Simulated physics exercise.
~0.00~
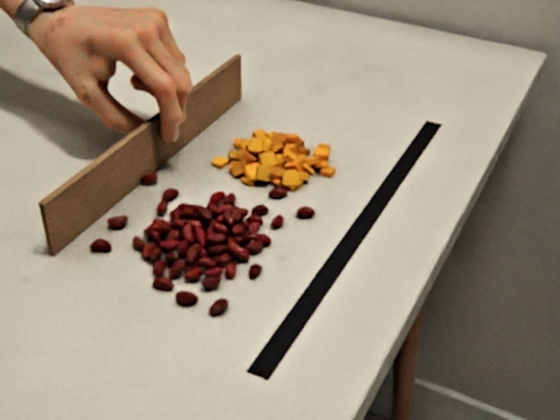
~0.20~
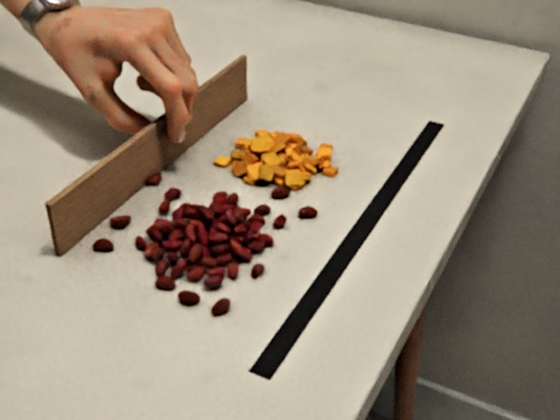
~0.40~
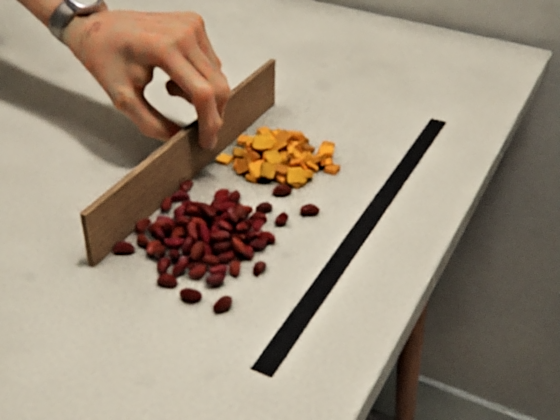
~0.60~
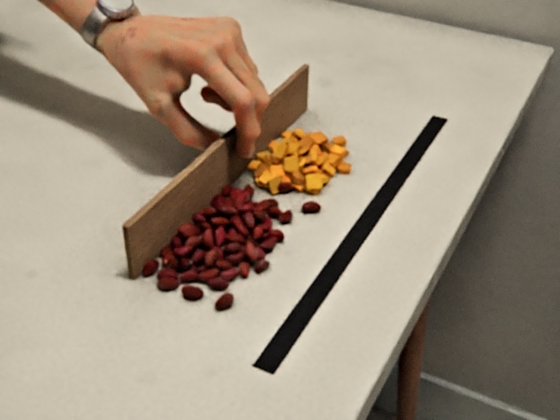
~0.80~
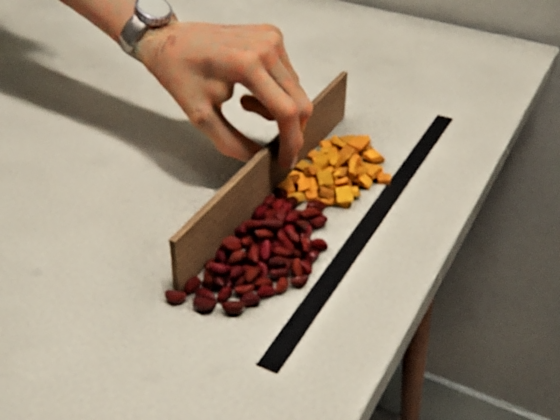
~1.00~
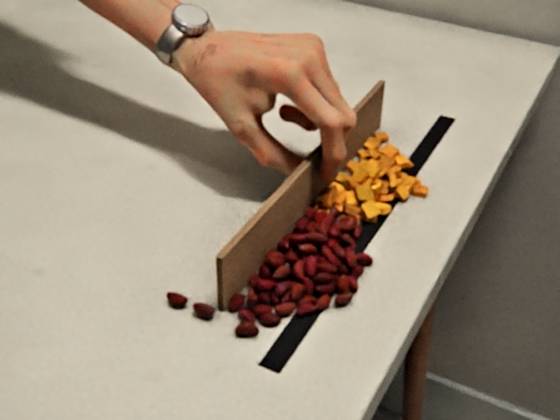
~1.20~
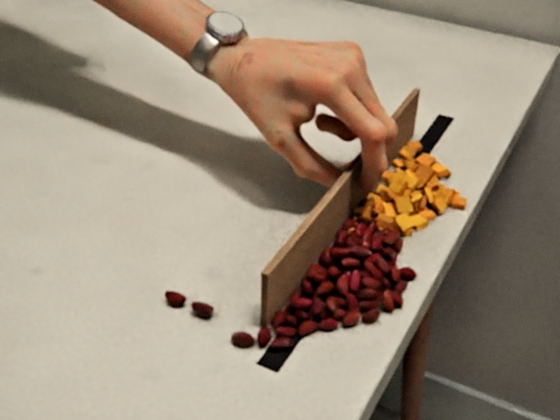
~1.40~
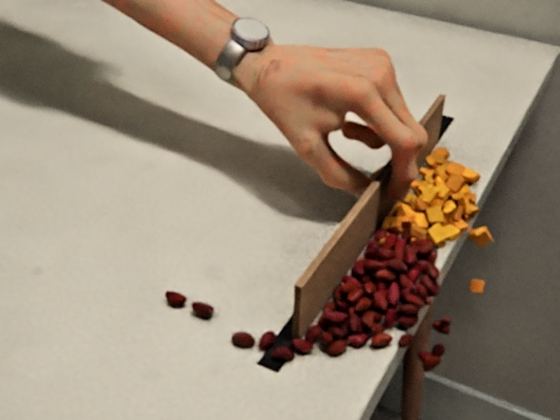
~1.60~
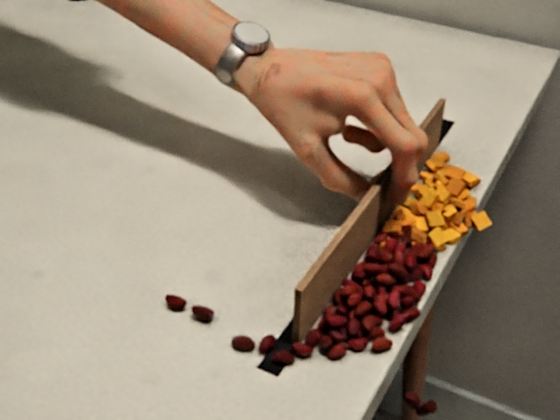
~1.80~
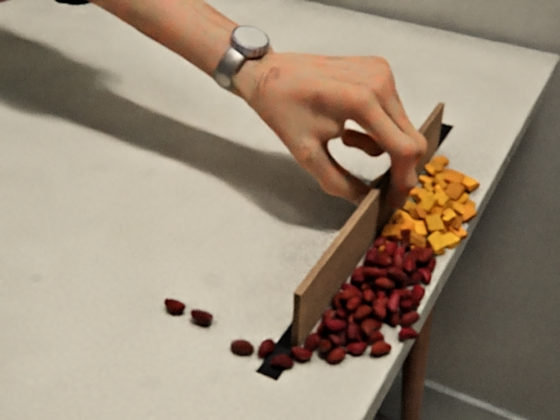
A hand wearing a silver watch holds a thin brown card upright on a pale tabletop, seen from above at an angle in a slightly swaying view. To its right lie a nearer heap of dark red beans and a farther heap of orange-yellow chunks, with a strip of black tape beyond. The hand slides the card right, gathering both heaps and pushing them across the tape, while a few beans slip past its near end and stay behind. The card stops at the tape as some beans and a few chunks drop over the table's edge. The rest sit crowded along the edge, the card still held upright.
